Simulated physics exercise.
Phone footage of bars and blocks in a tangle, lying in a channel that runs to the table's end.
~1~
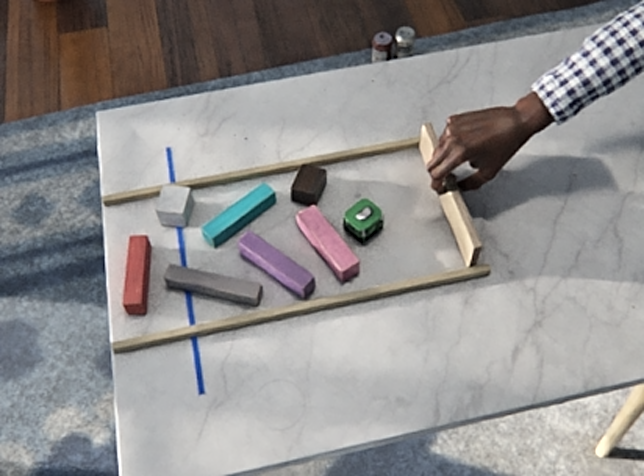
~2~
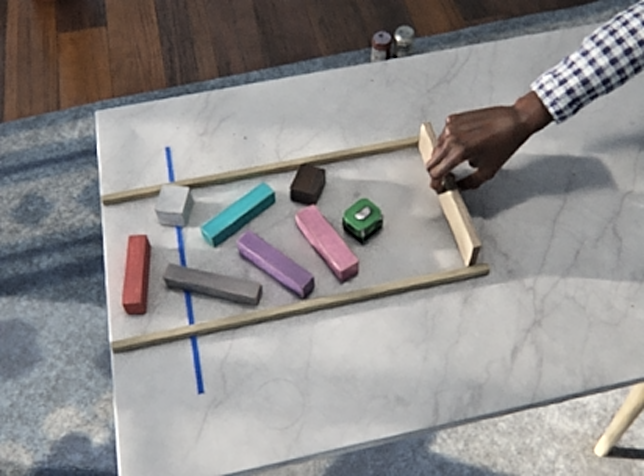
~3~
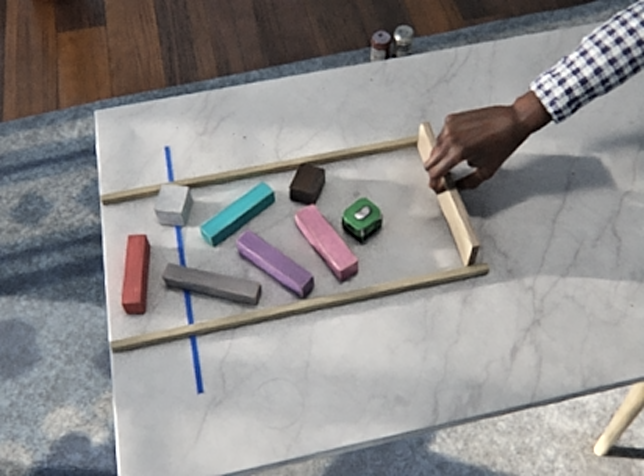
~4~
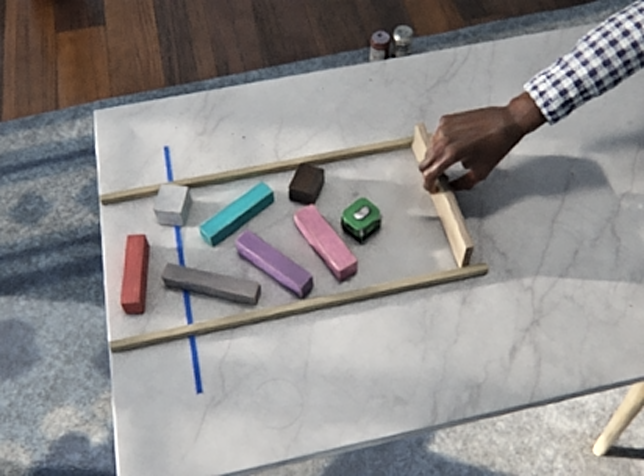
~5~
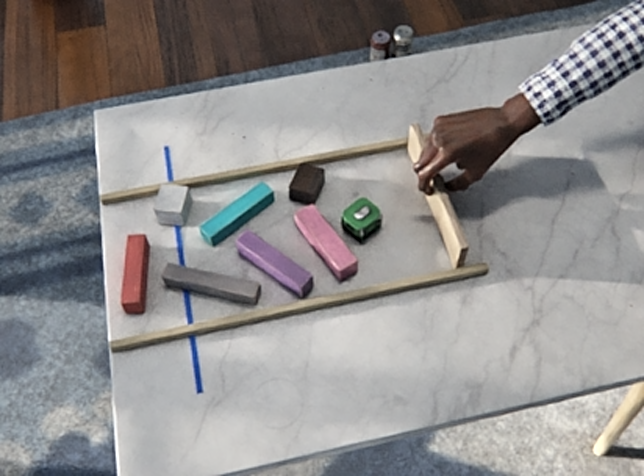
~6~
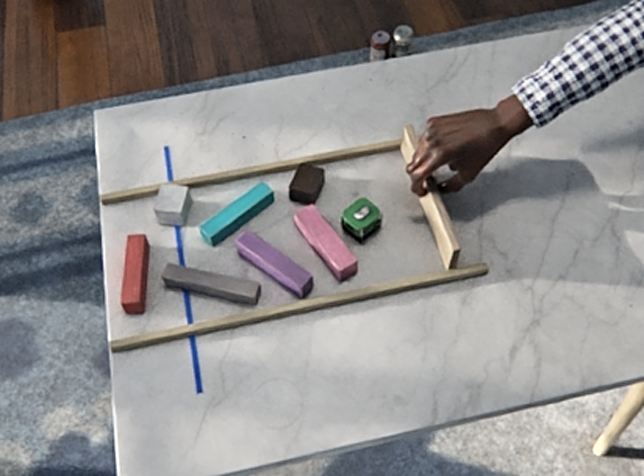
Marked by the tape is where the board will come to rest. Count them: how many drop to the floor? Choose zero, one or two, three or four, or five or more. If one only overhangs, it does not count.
One or two.
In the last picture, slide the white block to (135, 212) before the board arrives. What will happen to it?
If so, it stays where it is.
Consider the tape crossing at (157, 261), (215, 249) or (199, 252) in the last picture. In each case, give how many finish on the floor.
First 3, then 0, then 1.
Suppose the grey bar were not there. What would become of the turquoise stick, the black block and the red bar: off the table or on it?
The turquoise stick stays put; the black block stays put; the red bar comes off.
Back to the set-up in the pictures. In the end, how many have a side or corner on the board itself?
3 are in contact with it.
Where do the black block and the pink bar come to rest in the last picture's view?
I'd say approximately (161, 218) and then (151, 280).
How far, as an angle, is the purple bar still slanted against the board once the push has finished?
The angle is some 30°.
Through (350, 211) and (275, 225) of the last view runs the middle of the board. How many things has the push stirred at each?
At the first point the count is 2, at the second it's 6.
A little later, none off yet; red bar at rest near (136, 273); white block at rest near (173, 205); grey bar at rest near (212, 284).
Next, none off yet; red bar at rest near (136, 273); white block at rest near (173, 205); grey bar moving near (205, 288).
Later still, none off yet; red bar shifted a little near (111, 277); white block shifted about its own width near (145, 207); grey bar shifted about its own width near (152, 290).
When it is over, the number that fall off is one or two; down, red bar.
